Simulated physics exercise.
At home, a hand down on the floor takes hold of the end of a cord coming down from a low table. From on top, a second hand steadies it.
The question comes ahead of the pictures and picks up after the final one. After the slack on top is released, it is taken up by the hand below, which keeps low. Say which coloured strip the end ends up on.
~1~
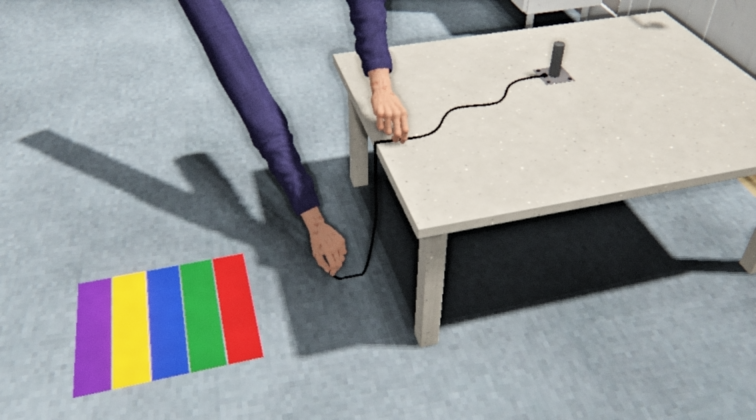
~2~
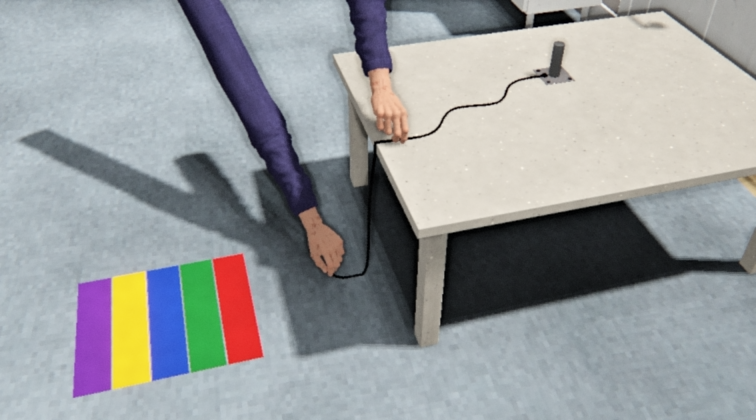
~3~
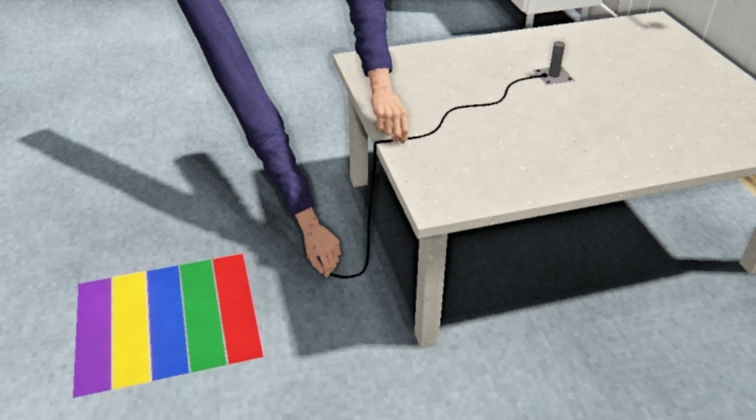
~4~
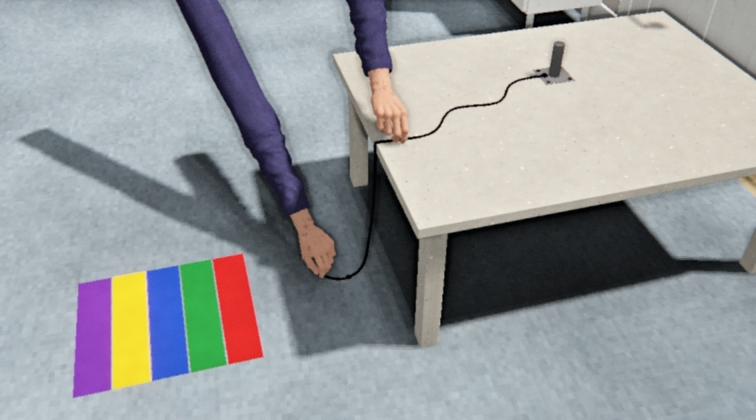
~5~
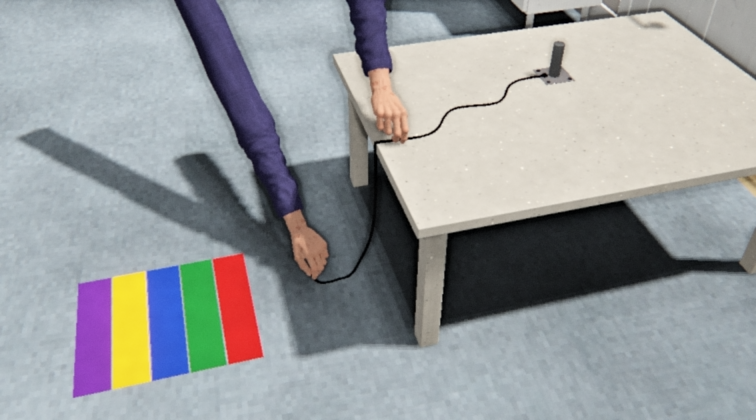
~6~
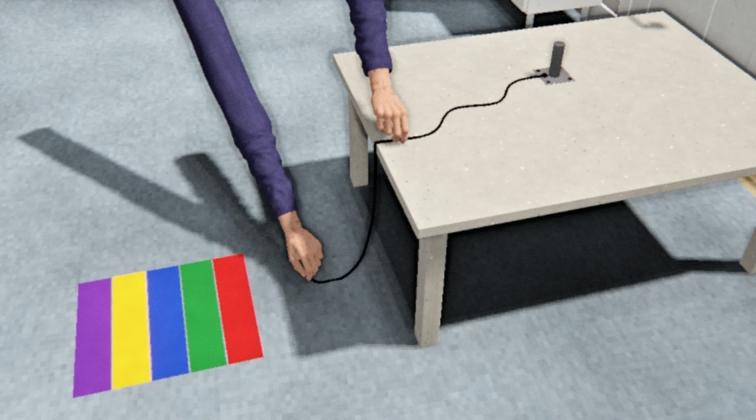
It ends up on the green strip.
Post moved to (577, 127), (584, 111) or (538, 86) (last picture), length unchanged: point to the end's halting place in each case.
Taking the tries in turn, you get (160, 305), (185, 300) and (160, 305).
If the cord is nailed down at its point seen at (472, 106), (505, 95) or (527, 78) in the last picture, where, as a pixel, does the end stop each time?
Those spots come out as (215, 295), (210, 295) and (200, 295).
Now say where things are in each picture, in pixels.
The first picture shows end (330, 271); red (243, 340); green (206, 348); blue (169, 355); yellow (131, 363); purple (92, 371).
The second picture shows end (328, 272); cord through (519, 80) (479, 106) (436, 130) (375, 153) (369, 211) (367, 265).
The third picture shows end (325, 272).
The fourth picture shows end (320, 273); cord through (519, 80) (479, 106) (436, 130) (376, 153) (373, 211) (363, 265).
The fifth picture shows end (312, 275).
The sixth picture shows end (307, 276); cord through (519, 80) (479, 106) (436, 130) (376, 153) (374, 210) (357, 265).
Soon after, end near (255, 286); short of the strips.
After that, end near (220, 293); over red.
At the stop, end near (200, 296); over green. It halts on the green strip.
